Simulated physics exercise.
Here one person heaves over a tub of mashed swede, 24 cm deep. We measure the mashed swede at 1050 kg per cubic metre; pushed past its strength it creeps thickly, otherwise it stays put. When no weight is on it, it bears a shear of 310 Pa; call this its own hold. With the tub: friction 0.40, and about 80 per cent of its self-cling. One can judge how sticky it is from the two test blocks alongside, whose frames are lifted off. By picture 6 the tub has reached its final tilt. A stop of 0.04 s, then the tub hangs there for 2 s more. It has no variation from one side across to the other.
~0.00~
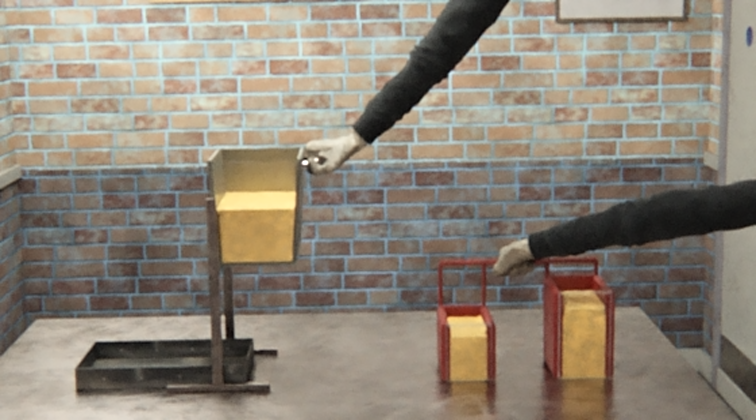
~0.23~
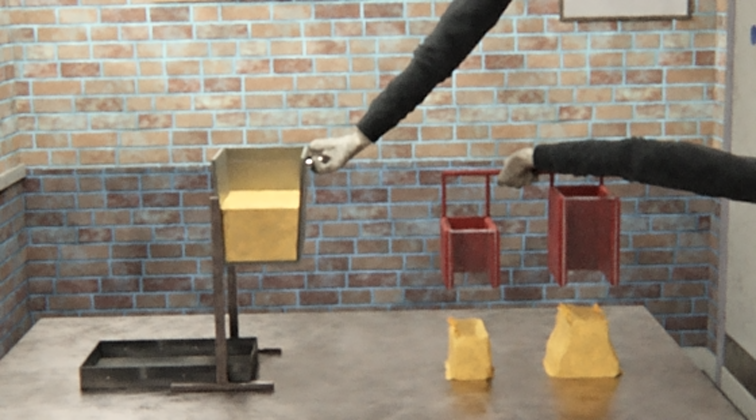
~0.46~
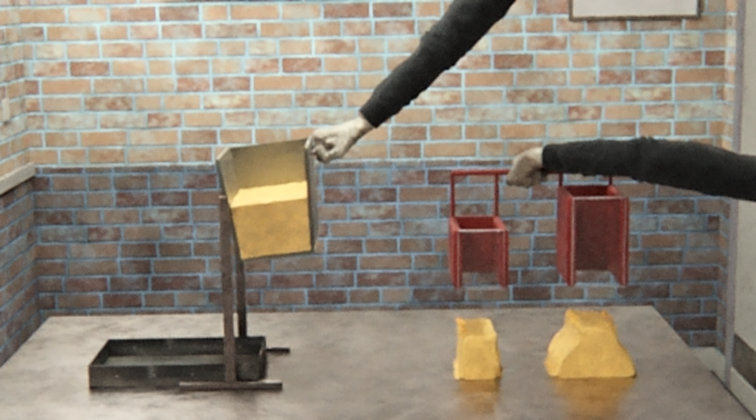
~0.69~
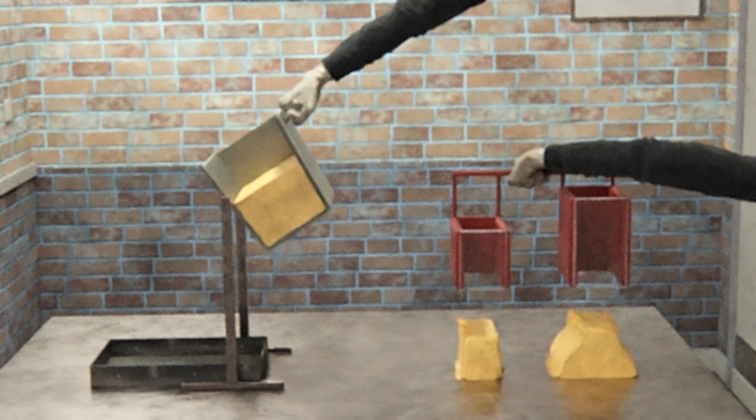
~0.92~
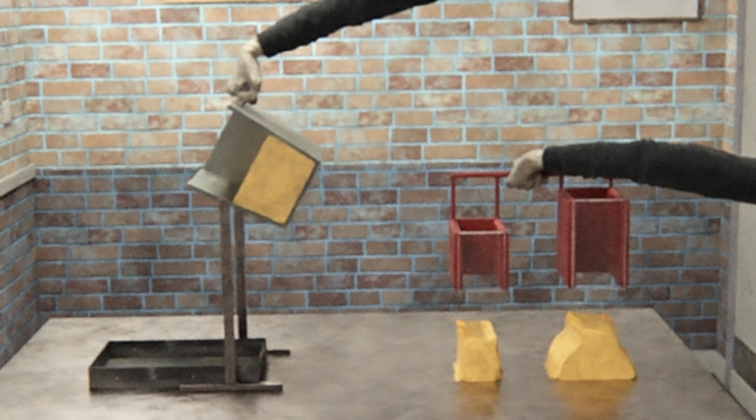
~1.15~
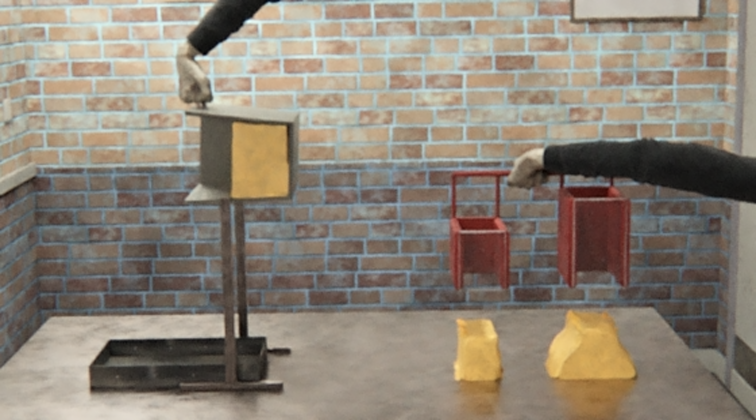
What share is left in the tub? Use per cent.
About 100 %.
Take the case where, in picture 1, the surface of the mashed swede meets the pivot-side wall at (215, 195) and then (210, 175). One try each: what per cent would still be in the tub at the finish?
First try 85 per cent, second try 65 per cent.
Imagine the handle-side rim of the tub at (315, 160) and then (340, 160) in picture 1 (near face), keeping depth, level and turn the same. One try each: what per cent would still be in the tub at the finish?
First try 75 per cent, second try 60 per cent.
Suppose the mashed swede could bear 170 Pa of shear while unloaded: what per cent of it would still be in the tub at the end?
75 %.
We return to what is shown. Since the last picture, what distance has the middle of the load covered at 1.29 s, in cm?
Some 3 cm.
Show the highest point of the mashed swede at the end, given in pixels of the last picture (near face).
Roughly at pixel (255, 144).
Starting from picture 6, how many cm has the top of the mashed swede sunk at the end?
5 cm or so.
After 1.29 s, the tub is at 87 degrees and holds 100 %.
After 1.46 s, the tub is at 87 degrees and holds 100 %.
After 1.63 s, the tub is at 87 degrees and holds 100 %.
After 1.80 s, the tub is at 87 degrees and holds 100 %.
After 3.15 s, at the end, the tub is at 87 degrees and holds 100 %.
